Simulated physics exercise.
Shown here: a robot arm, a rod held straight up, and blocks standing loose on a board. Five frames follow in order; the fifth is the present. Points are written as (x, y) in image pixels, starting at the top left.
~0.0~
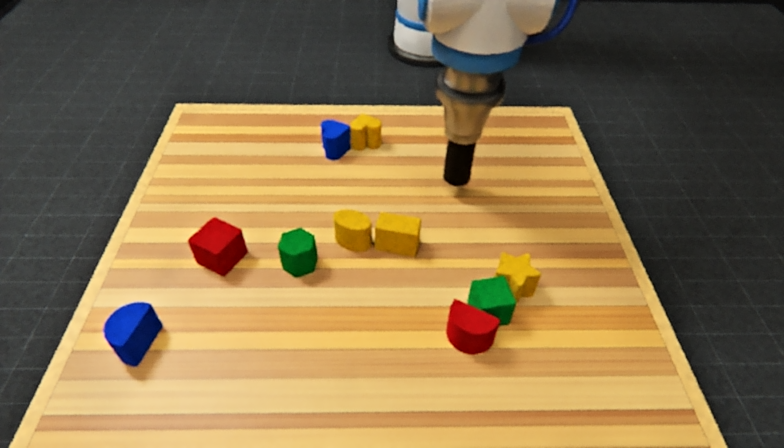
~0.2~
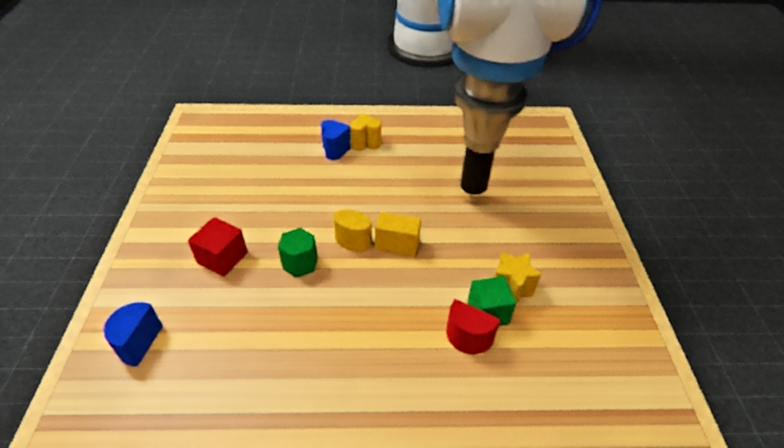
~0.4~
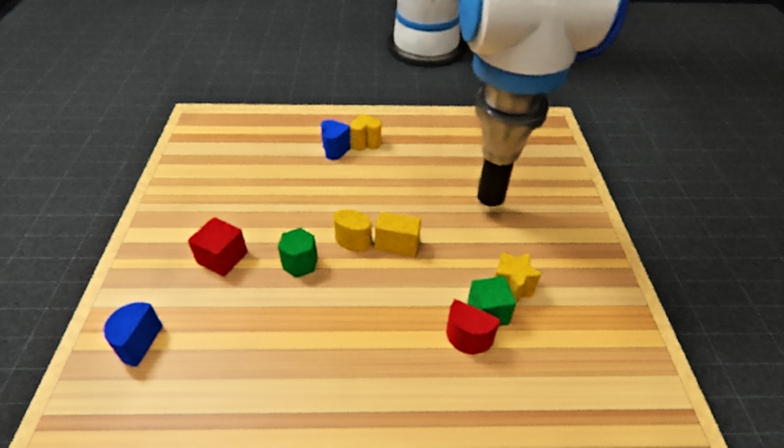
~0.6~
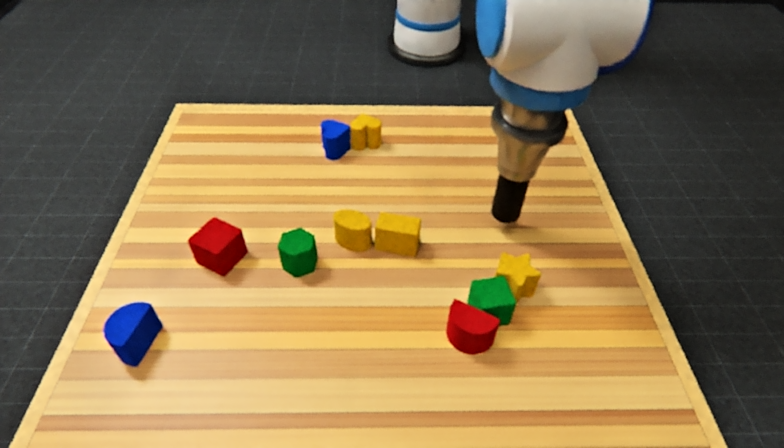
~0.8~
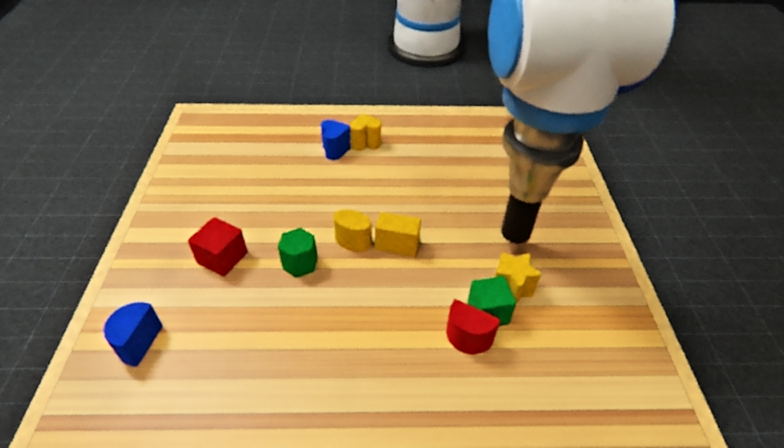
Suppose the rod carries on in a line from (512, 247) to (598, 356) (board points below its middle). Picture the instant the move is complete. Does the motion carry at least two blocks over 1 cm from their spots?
No - that is not the case.
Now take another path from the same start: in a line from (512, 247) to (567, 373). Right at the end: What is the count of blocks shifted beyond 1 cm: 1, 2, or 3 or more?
Three or more blocks move.
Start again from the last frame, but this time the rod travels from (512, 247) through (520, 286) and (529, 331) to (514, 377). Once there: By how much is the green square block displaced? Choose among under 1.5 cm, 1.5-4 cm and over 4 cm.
Long, over 4 cm.
On the path given first. One third of the way, rod (542, 267); yellow star (521, 276), turned 35° clockwise.
Two thirds of the way, rod (572, 304); green square block (490, 292); yellow star (530, 283), turned 80° clockwise.
At the end, rod (605, 343); red half-round block still; green square block (490, 292); yellow star (530, 283), turned 80° clockwise.
